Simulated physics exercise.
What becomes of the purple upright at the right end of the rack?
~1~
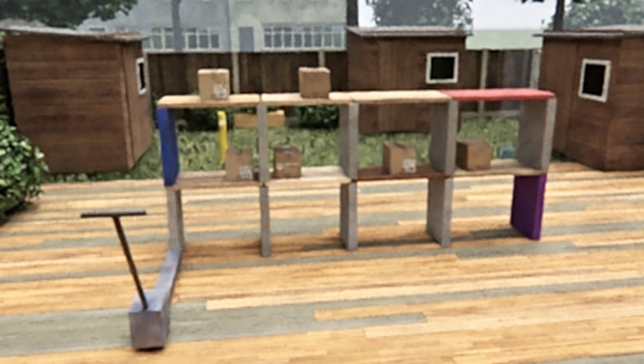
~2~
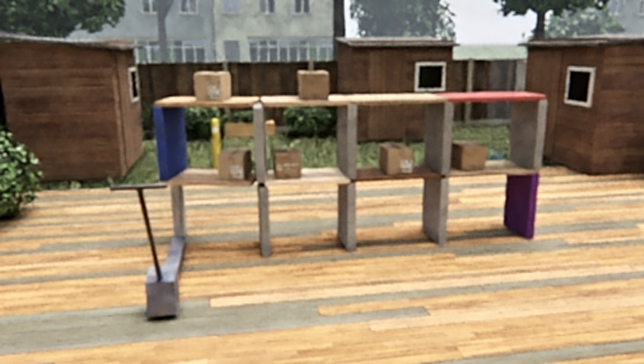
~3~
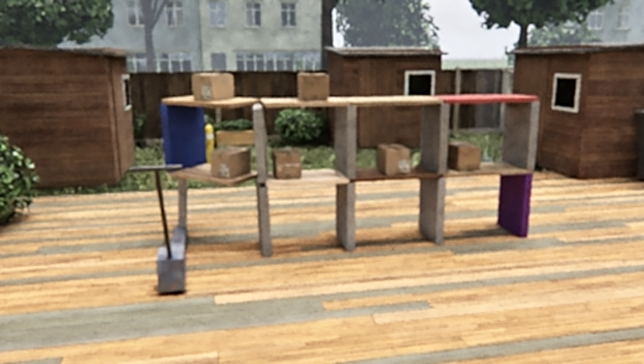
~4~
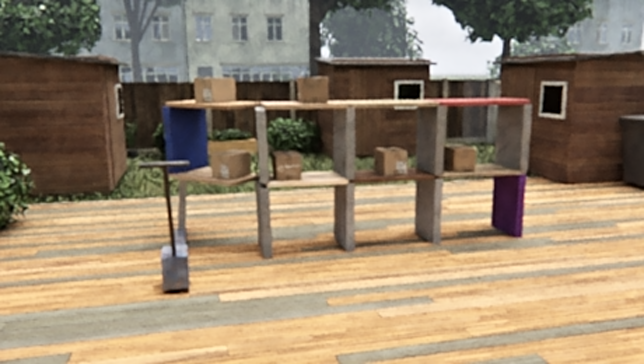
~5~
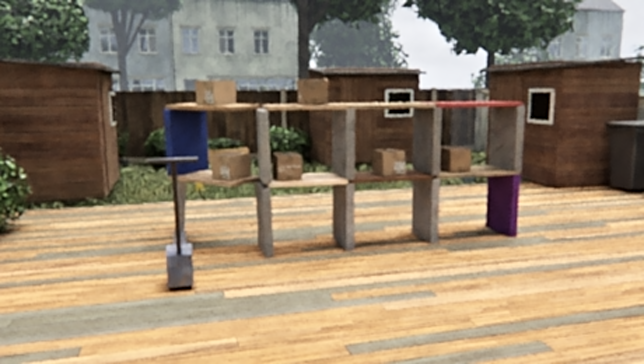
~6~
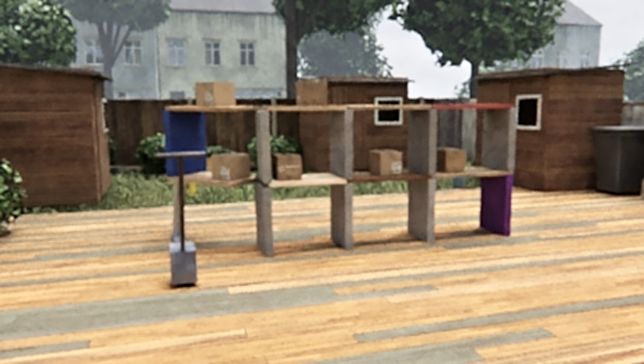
It stays standing in its place in the lower tier, still holding up its end of the rack.
